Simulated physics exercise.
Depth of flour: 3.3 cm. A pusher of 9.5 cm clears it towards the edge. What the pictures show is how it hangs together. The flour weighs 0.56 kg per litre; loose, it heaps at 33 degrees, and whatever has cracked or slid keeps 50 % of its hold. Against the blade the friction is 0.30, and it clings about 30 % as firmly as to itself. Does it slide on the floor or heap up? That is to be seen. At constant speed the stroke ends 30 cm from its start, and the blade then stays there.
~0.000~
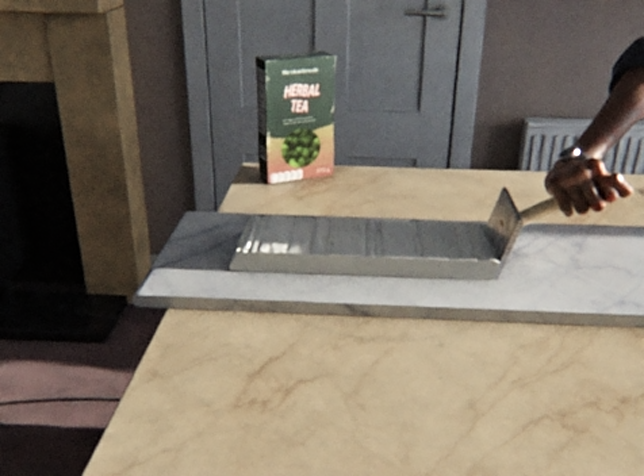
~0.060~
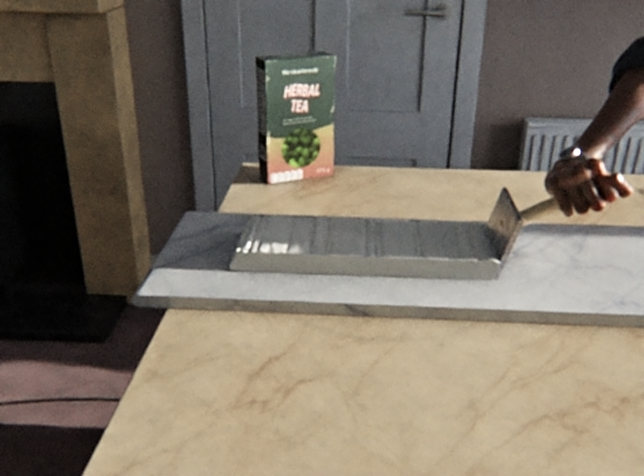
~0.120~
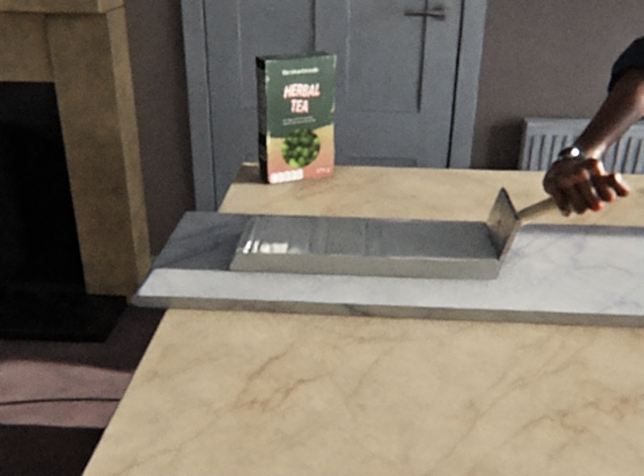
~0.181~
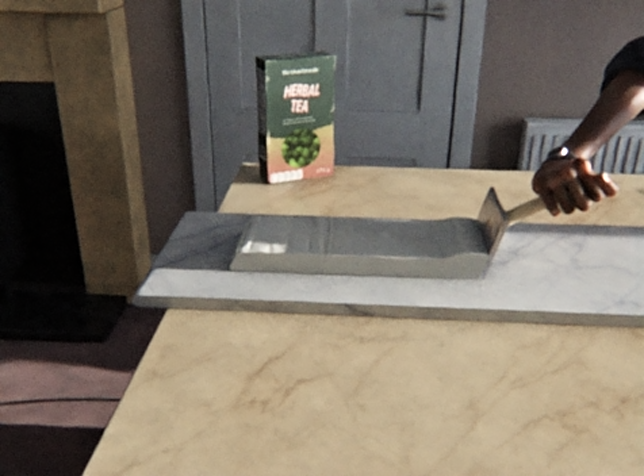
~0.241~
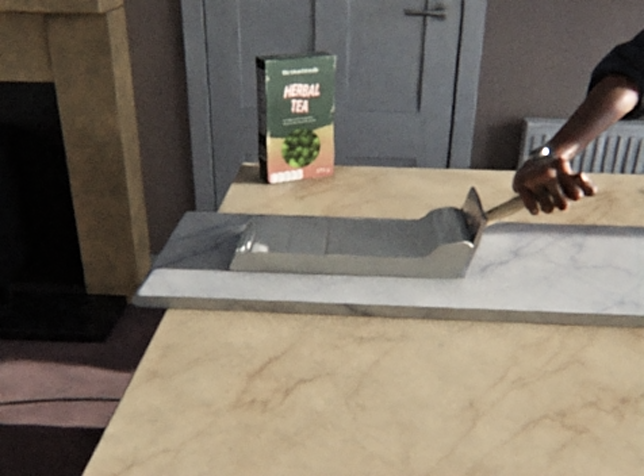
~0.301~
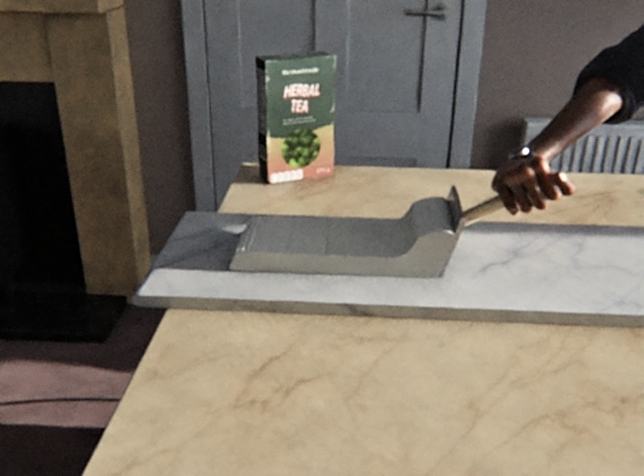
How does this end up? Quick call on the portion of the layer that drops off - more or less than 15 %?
Less, I would say.
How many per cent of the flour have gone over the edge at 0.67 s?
I reckon it's some 0 %.
By 0.47 s, 0 % has gone over the edge.
By 0.67 s, 0 % has gone over the edge.
By 0.87 s, 0 % has gone over the edge.
By 1.07 s, 0 % has gone over the edge.
By 1.13 s, at the end, 0 % has gone over the edge.
